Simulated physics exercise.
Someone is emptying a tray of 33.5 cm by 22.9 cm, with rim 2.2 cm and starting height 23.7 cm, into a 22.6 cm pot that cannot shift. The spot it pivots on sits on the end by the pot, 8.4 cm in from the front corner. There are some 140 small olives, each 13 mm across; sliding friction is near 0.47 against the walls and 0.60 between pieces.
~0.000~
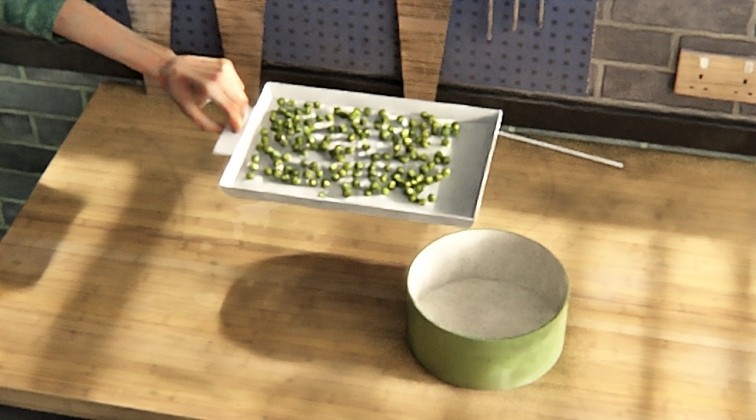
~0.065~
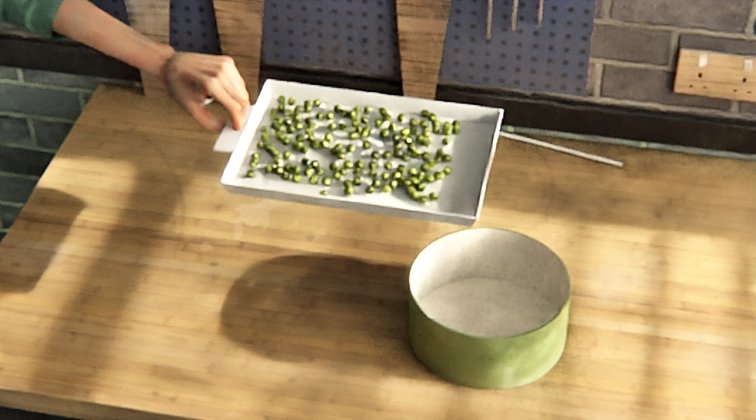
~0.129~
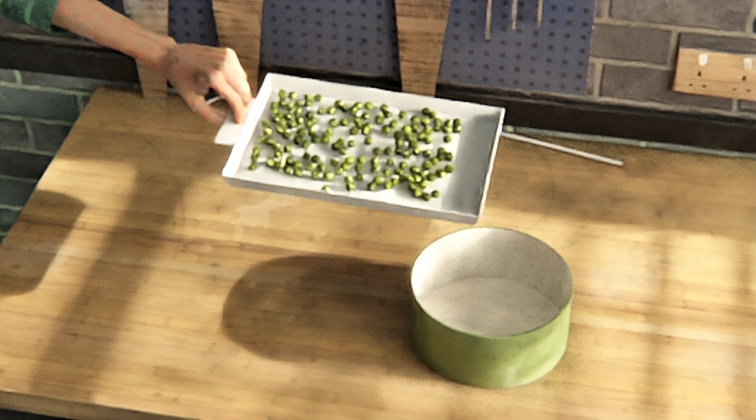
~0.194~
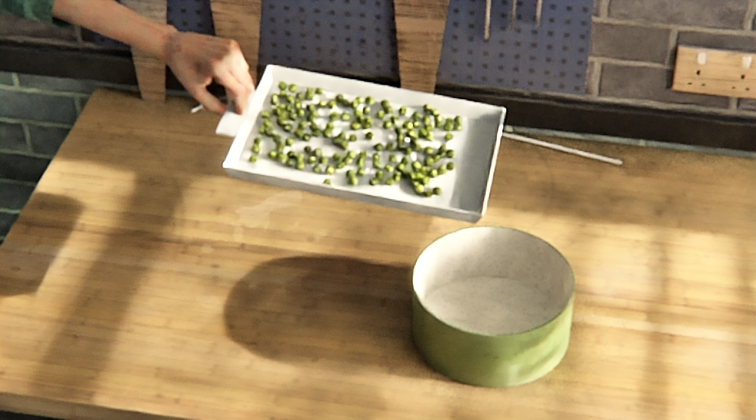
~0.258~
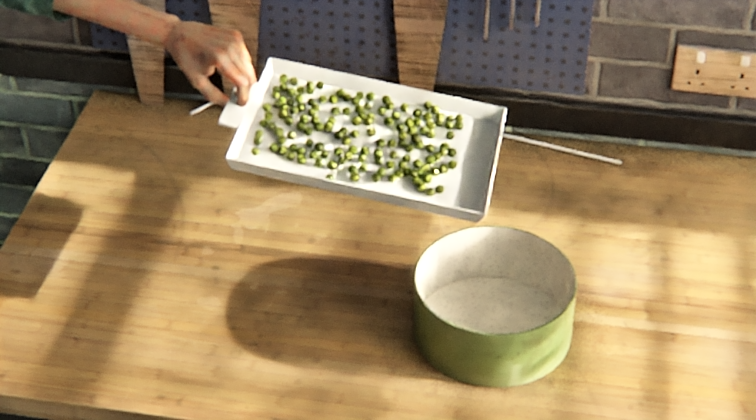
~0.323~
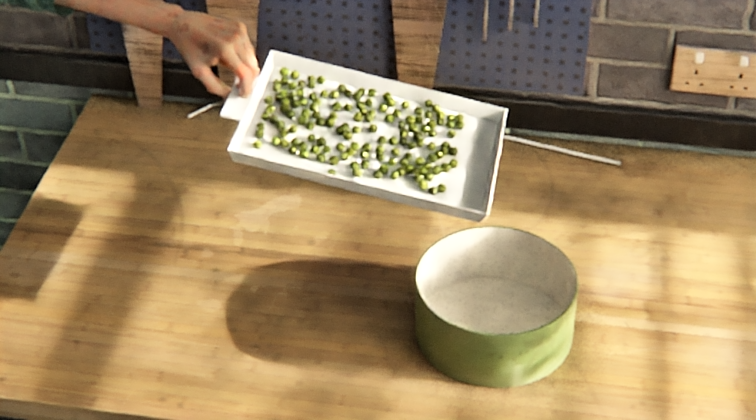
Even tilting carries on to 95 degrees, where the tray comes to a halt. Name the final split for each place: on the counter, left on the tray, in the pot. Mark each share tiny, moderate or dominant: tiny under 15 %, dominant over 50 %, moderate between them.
Counter: Moderate, tray: Tiny, pot: Dominant.
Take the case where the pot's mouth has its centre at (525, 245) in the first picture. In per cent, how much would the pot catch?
Estimate: ~ 95 %.
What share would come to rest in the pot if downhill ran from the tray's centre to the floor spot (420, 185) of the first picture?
My best guess is some 100 per cent.
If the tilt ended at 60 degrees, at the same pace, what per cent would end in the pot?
Roughly 0 %.
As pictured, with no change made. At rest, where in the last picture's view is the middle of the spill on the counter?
The middle of the spill sits at roughly (558, 257).
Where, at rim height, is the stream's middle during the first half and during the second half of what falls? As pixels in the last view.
Roughly (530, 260) to start, and after that (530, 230).
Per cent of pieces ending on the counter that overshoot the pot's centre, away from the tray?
Share past the middle: Roughly 90 percent.
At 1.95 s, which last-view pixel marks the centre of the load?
Load centre est.: (489, 139) px.
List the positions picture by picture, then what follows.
The first frame shows tray tilt 0 degrees, front corners at (226, 182) and (470, 215); middle of the pieces at (349, 150); pot at (488, 281).
The second frame shows tray tilt 1 degrees, front corners at (227, 180) and (473, 214); middle of the pieces at (350, 148).
The third frame shows tray tilt 3 degrees, front corners at (228, 173) and (475, 212); middle of the pieces at (351, 144).
The fourth frame shows tray tilt 5 degrees, front corners at (230, 163) and (478, 211), lowest corner right back; middle of the pieces at (353, 138).
The fifth frame shows tray tilt 8 degrees, front corners at (233, 155) and (481, 210), lowest corner right back; middle of the pieces at (355, 134).
The sixth frame shows tray tilt 11 degrees, front corners at (235, 147) and (483, 210), lowest corner right back; middle of the pieces at (356, 130); pot at (497, 278). The tray's pace is about 40 degrees a second.
Then, at 1.30 s, tilt 50 degrees; the tray holds 100 %, the pot 0 %.
After 1.95 s, tilt 76 degrees; the tray holds 100 %, the pot 0 %.
Then, at 2.64 s, tilt 95 degrees; the tray holds 0 %, the pot 55 %.
At rest (3.4 s), counter 40 %, tray 0 %, pot 60 %.
